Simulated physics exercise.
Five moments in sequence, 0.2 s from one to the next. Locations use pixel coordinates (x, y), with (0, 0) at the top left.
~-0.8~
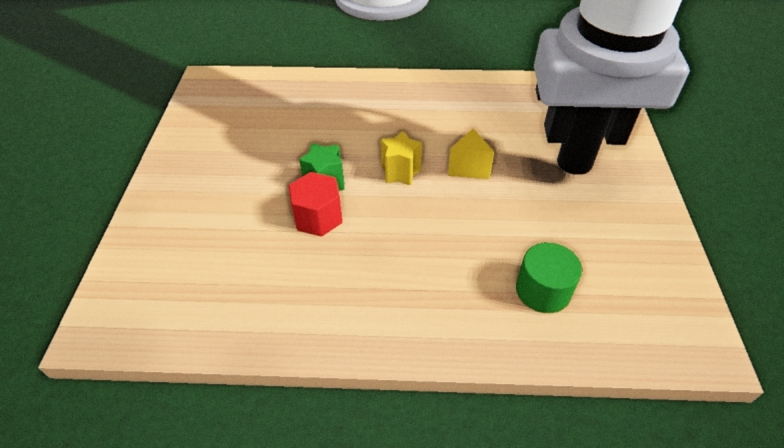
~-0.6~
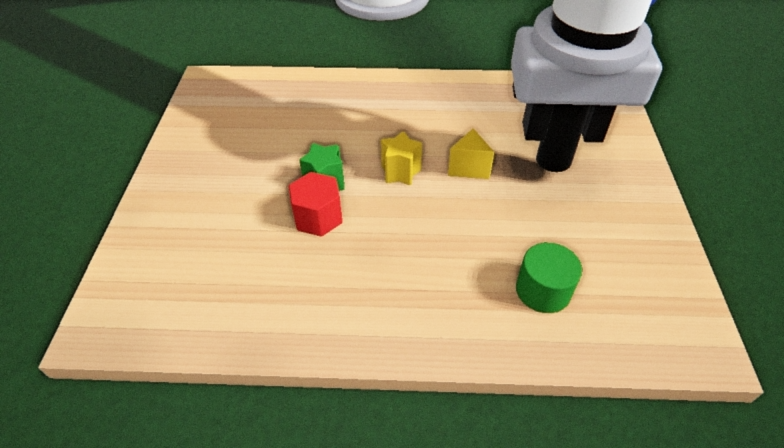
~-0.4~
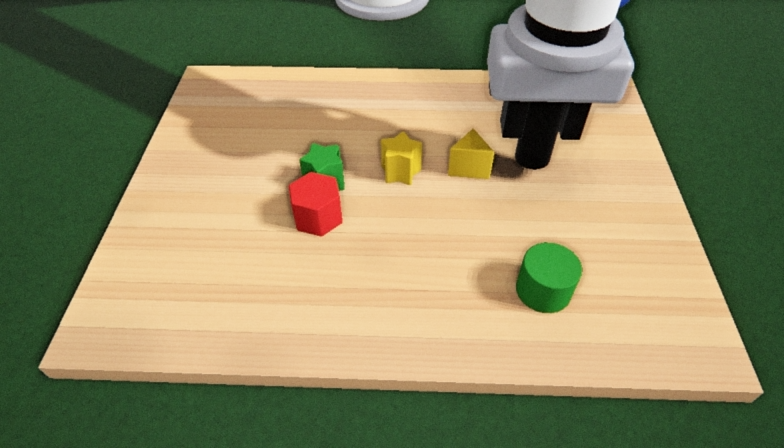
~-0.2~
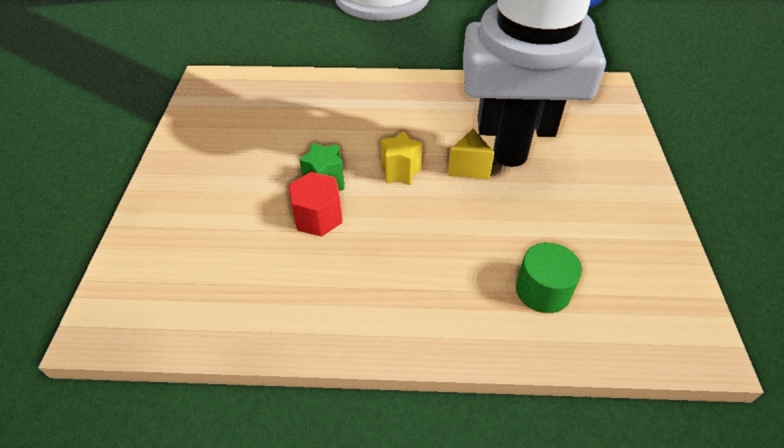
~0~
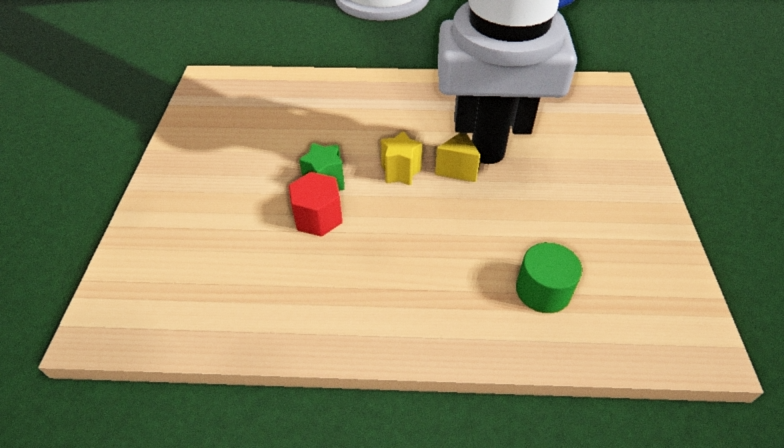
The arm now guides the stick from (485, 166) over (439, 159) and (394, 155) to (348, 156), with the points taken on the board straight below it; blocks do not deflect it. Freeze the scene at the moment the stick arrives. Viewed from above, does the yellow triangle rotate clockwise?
I expect not.
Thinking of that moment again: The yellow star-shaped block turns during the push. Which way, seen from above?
From overhead, anticlockwise.
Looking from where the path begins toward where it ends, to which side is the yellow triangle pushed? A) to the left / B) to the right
My pick is A.
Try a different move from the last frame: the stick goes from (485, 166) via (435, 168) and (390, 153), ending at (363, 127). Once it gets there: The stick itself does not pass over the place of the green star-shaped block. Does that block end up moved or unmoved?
That one stays where it is.
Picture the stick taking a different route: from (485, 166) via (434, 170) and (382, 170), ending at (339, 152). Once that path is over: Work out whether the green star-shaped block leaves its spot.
That block is shifted.
What follows on the original path. One third of the way, stick at (440, 145); yellow star-shaped block at (391, 145); yellow triangle at (423, 147), turned 30° anticlockwise.
Two thirds of the way, stick at (393, 141); yellow star-shaped block at (376, 148); yellow triangle at (412, 149), turned 60° anticlockwise.
At the end, stick at (346, 142); green star-shaped block not moved; yellow star-shaped block at (364, 149), turned 55° anticlockwise; yellow triangle at (412, 149), turned 60° anticlockwise.
